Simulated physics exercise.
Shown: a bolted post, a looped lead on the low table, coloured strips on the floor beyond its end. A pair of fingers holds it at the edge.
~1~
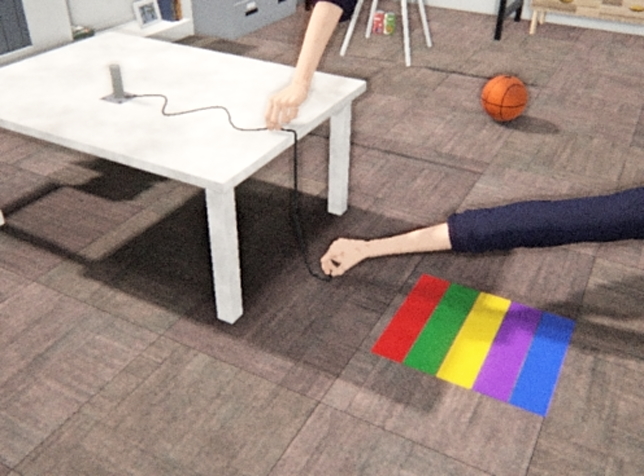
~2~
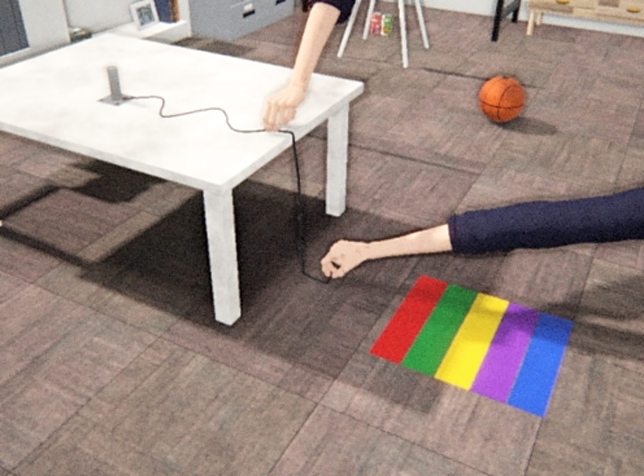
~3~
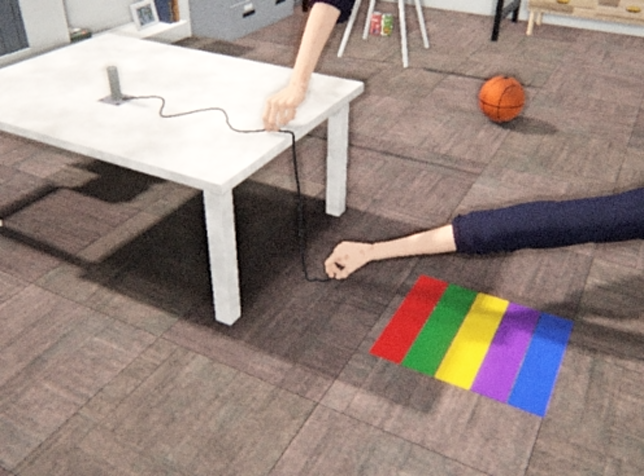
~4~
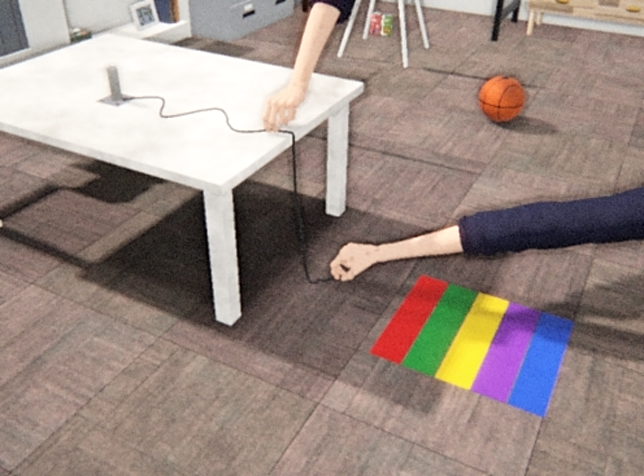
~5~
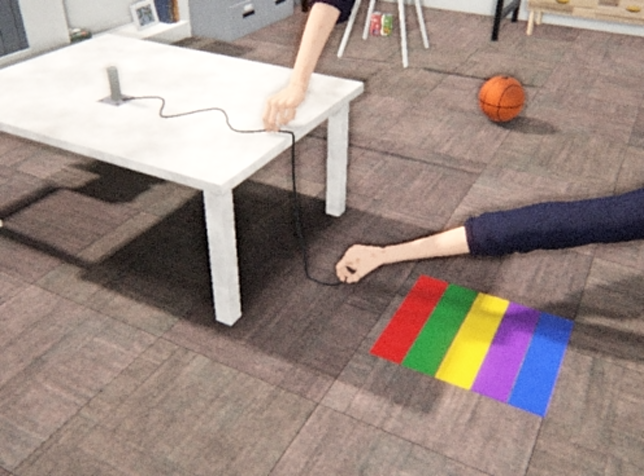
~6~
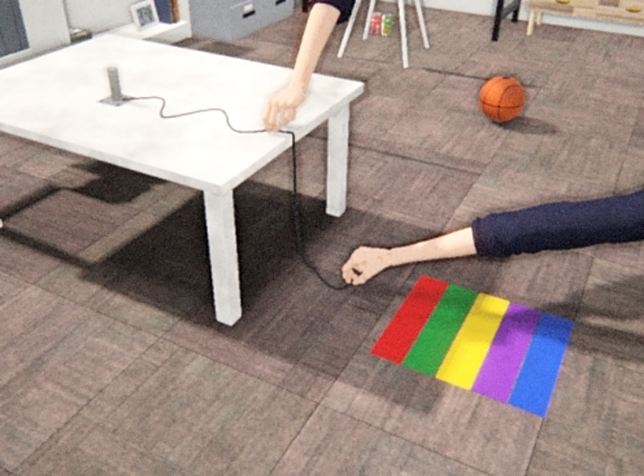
The clip opens on a dark cord running across a white table, one hand pressing it at the edge while another holds its hanging end near the floor. The lower hand then moves slightly right, drawing the cord's end a little nearer the coloured strips, while the upper hand stays put.
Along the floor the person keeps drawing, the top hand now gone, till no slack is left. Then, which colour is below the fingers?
The purple one is below them.
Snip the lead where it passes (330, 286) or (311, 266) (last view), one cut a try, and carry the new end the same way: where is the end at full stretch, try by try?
The pixels are close to (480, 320) for the first and (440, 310) for the second.
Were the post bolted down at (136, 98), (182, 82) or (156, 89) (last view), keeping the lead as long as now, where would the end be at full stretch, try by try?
In order, it comes out close to (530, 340), (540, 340) and (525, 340).
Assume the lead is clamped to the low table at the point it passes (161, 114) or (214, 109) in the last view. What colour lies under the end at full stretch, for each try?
Try 1: Yellow; try 2: Green.
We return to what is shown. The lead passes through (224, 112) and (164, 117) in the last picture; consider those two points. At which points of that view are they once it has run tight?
About (255, 129), and the other about (199, 116).
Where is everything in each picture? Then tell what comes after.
End (331, 272); red (396, 341); green (428, 353); yellow (462, 365); purple (497, 378); blue (533, 391), in the first picture.
End (331, 274); lead through (155, 97) (181, 115) (227, 121) (283, 132) (300, 196) (302, 260), in the second picture.
End (335, 275), in the third picture.
End (340, 277); lead through (156, 97) (181, 115) (227, 121) (283, 132) (296, 195) (304, 261), in the fourth picture.
End (346, 279), in the fifth picture.
End (352, 281); lead through (156, 98) (181, 115) (228, 121) (283, 132) (295, 195) (305, 260), in the sixth picture.
Soon after, end near (450, 313); over green.
After that, end near (489, 326); over yellow.
At the stop, end near (515, 334); over purple. Over purple.
